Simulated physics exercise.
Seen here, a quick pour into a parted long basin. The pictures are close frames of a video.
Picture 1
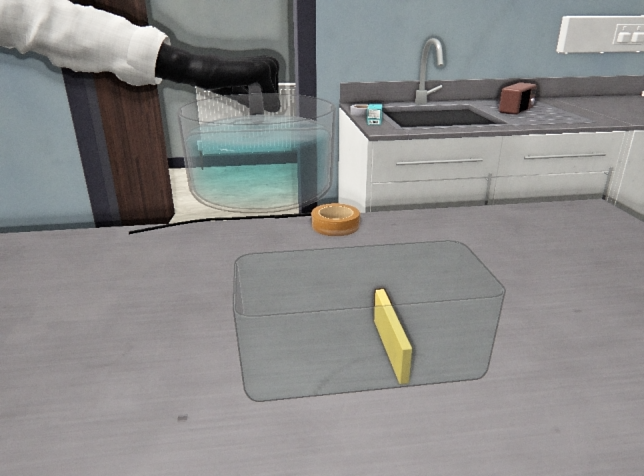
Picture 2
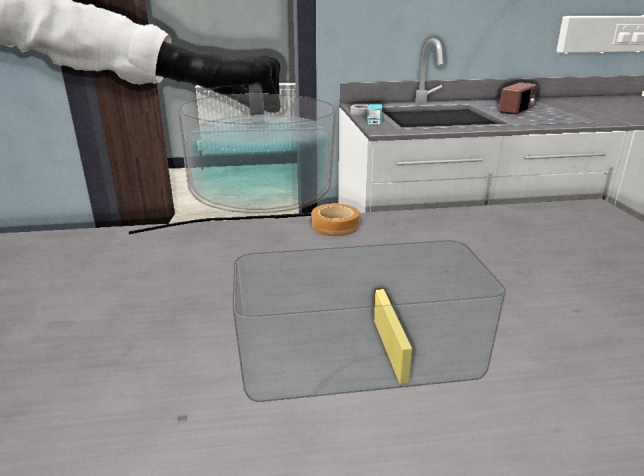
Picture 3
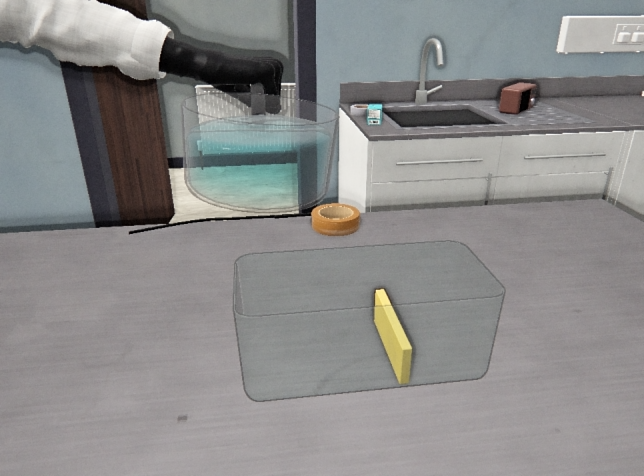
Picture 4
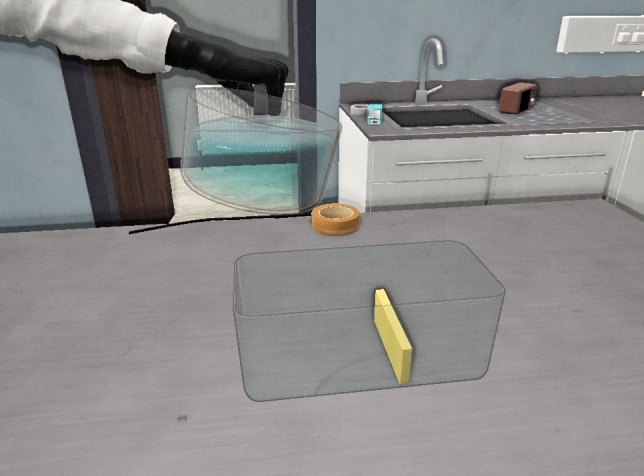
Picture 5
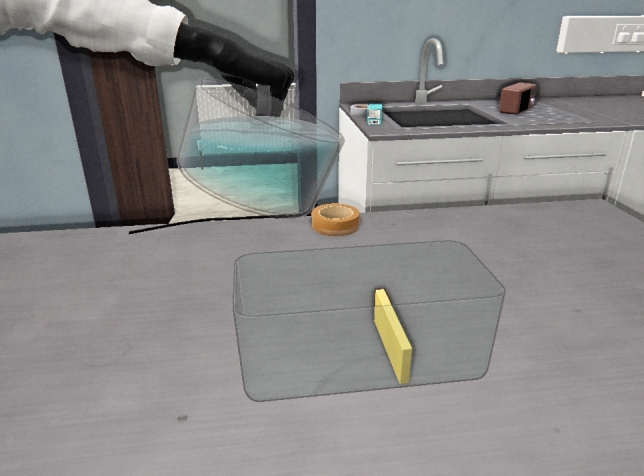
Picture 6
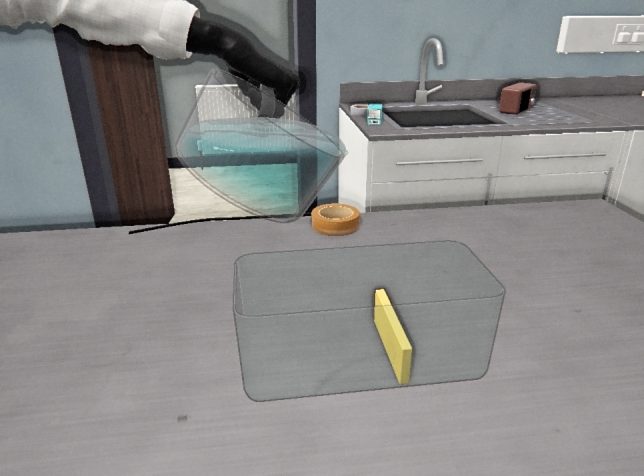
A black-gloved hand in a white sleeve held a clear round container of blue-green liquid above a gray counter, then tilted it steadily to the right, behind a clear long basin with a yellow divider.
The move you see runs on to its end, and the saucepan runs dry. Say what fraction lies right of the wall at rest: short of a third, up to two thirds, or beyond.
In the end under a third is right of the wall.
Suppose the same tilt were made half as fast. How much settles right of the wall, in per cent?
It comes to 45 per cent or so.
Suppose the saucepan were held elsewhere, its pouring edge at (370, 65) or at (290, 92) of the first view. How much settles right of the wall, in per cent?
About 50 and 10 per cent.
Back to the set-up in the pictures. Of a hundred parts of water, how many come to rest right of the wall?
Near 20 %.
A moment on, the saucepan is tipped on its side and 31 per cent is still to pour, 14 is left of the wall and 9 right of it.
Next, the saucepan is tipped right over and 6 per cent is still to pour, 65 is left of the wall and 20 right of it.
Then the saucepan is tipped right over and 0 per cent is still to pour, 67 is left of the wall and 21 right of it.
Later the saucepan is tipped right over and 0 per cent is still to pour, 71 is left of the wall and 22 right of it.
At rest 71 per cent lies left of the wall, 22 right of it and 6 outside.
